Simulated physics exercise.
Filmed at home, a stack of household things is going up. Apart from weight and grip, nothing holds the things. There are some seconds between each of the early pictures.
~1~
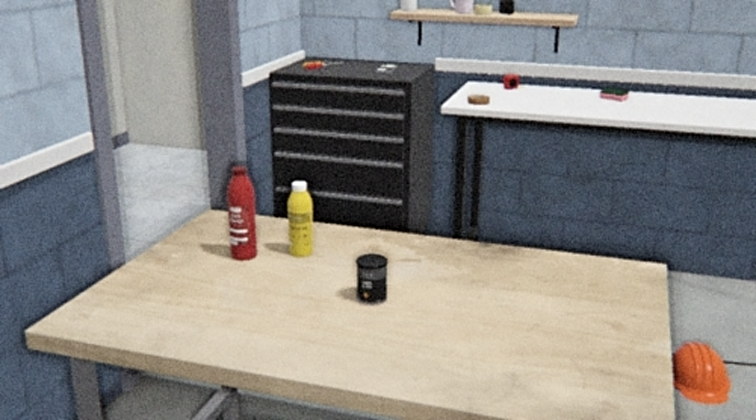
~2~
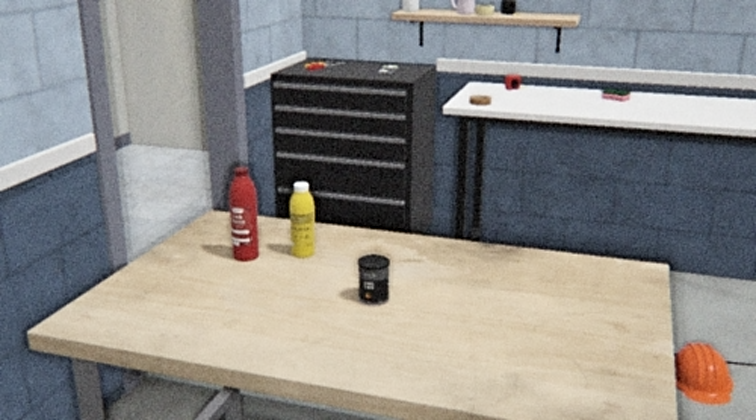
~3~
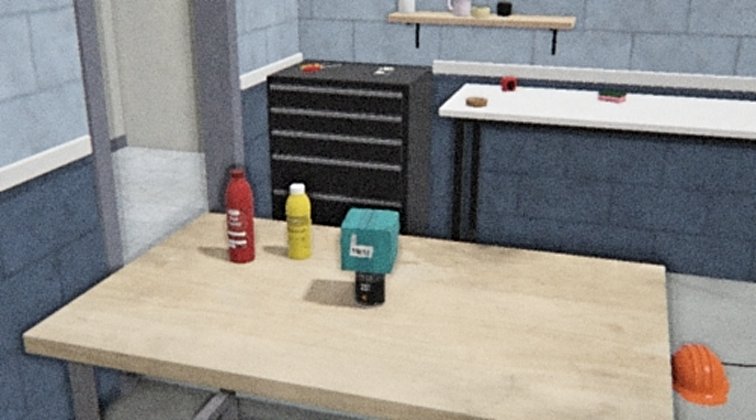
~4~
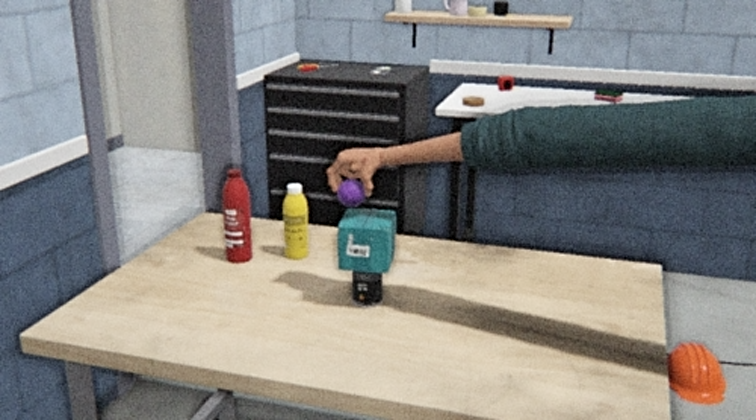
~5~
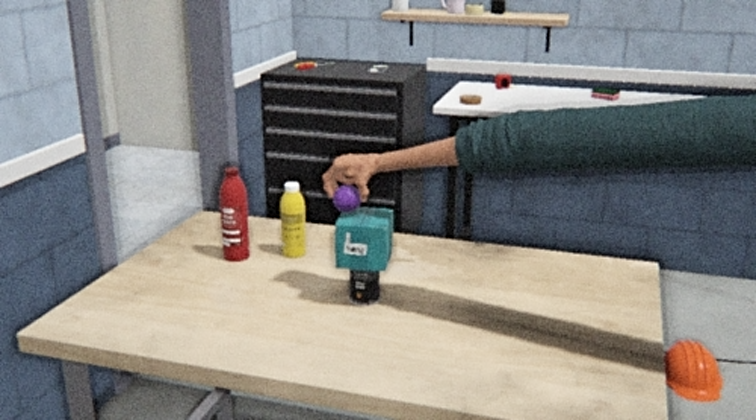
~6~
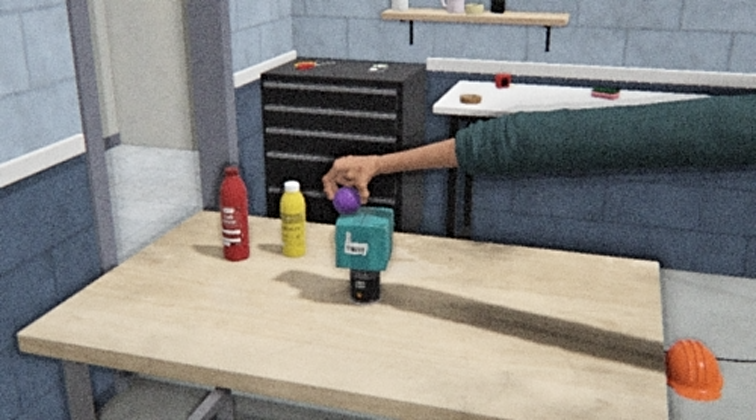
A teal box appeared on top of the small black pot on the wooden table, then a hand reached in from the right and lowered a purple onion onto the box, keeping hold of it.
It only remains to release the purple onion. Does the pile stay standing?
Yes.
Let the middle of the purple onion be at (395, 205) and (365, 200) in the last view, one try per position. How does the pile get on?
Well, the first time it falls over, and the second time it stays steady.
Then, 0.20 s after the last picture, nothing has stirred.
Then, 0.50 s after the last picture, purple onion resting near (347, 201).
At rest, all 5 in place. Seen from the same camera at the end, purple onion near (347, 201). The pile holds.
